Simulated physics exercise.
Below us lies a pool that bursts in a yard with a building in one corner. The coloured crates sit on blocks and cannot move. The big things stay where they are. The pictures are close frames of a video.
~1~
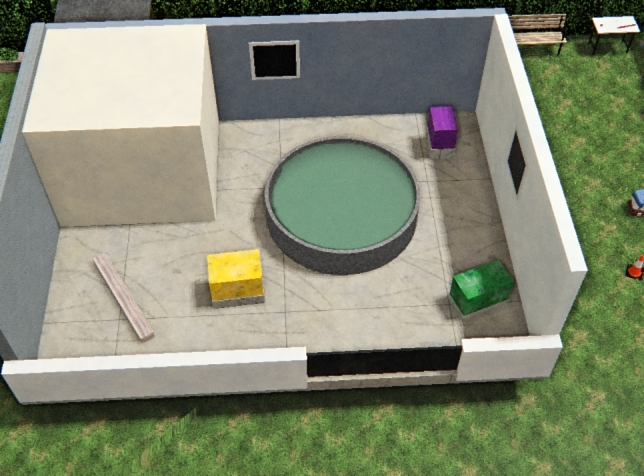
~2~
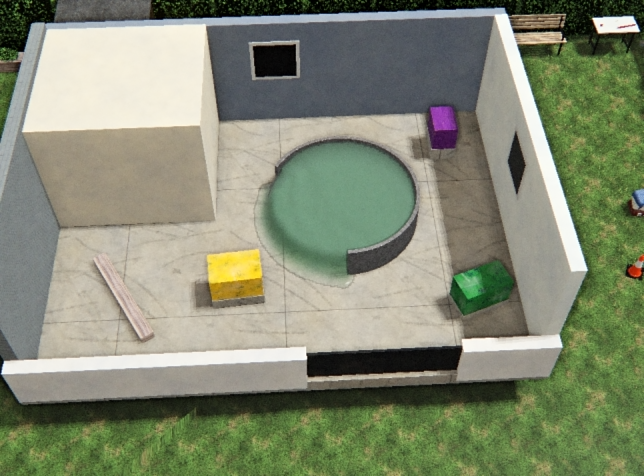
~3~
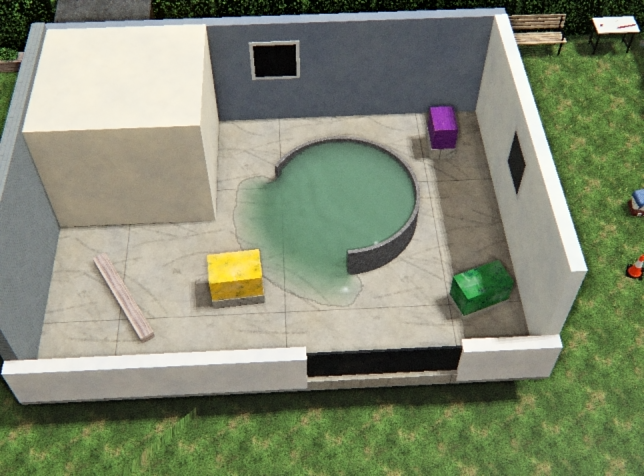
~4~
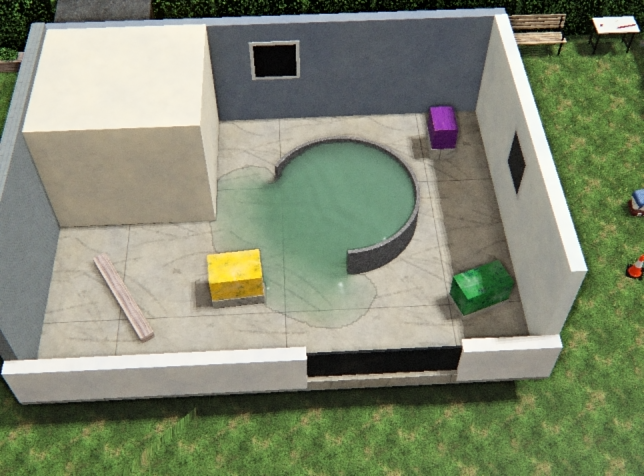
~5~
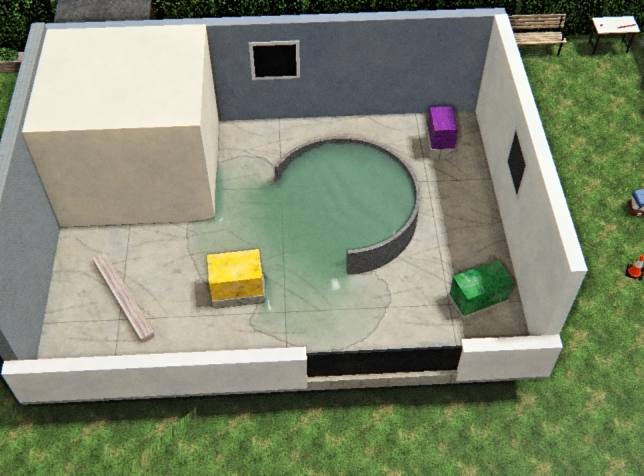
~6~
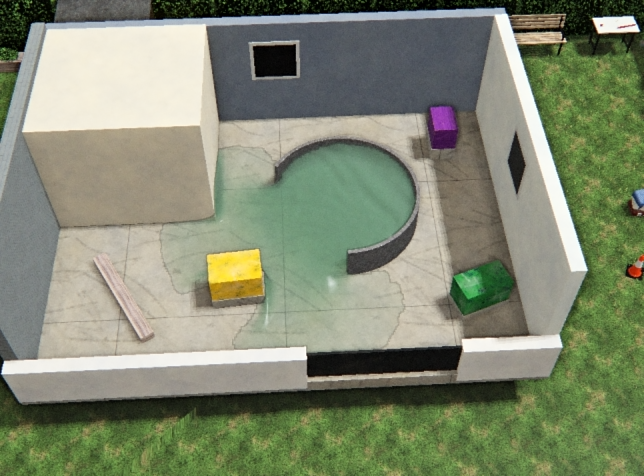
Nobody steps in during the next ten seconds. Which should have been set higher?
The purple crate keeps dry; the yellow crate is soaked; the green crate is soaked.
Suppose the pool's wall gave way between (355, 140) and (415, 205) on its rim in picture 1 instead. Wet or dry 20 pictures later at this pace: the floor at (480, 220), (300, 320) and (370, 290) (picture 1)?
In turn: Awash, dry, covered.
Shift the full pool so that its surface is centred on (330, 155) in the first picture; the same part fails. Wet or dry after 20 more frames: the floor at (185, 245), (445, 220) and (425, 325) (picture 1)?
In that order: Awash, not flooded, awash.
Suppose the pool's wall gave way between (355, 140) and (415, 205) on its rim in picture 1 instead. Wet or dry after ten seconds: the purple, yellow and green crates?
In short: The purple crate takes water, the yellow crate stays dry, the green crate is wetted.
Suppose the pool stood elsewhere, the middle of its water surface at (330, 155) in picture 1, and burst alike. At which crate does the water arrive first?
First comes the one in yellow.
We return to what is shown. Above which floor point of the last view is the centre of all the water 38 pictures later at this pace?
Roughly at (242, 274).
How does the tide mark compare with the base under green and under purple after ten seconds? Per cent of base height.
In turn 140 and 30 per cent.
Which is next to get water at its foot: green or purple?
It is the green crate.
A moment on, water covers 35 % of the floor; the purple crate not reached, the yellow crate water round its plinth, the green crate not reached.
Next, water covers 55 % of the floor; the purple crate not reached, the yellow crate water round its plinth, the green crate not reached.
Then, water covers 80 % of the floor; the purple crate not reached, the yellow crate water round its plinth, the green crate water round its plinth.
Later, water covers 95 % of the floor; the purple crate water round its plinth, the yellow crate water round its plinth, the green crate water round its plinth.
In the end, water covers 100 % of the floor; the purple crate stayed above the water, the yellow crate was topped, the green crate was topped.
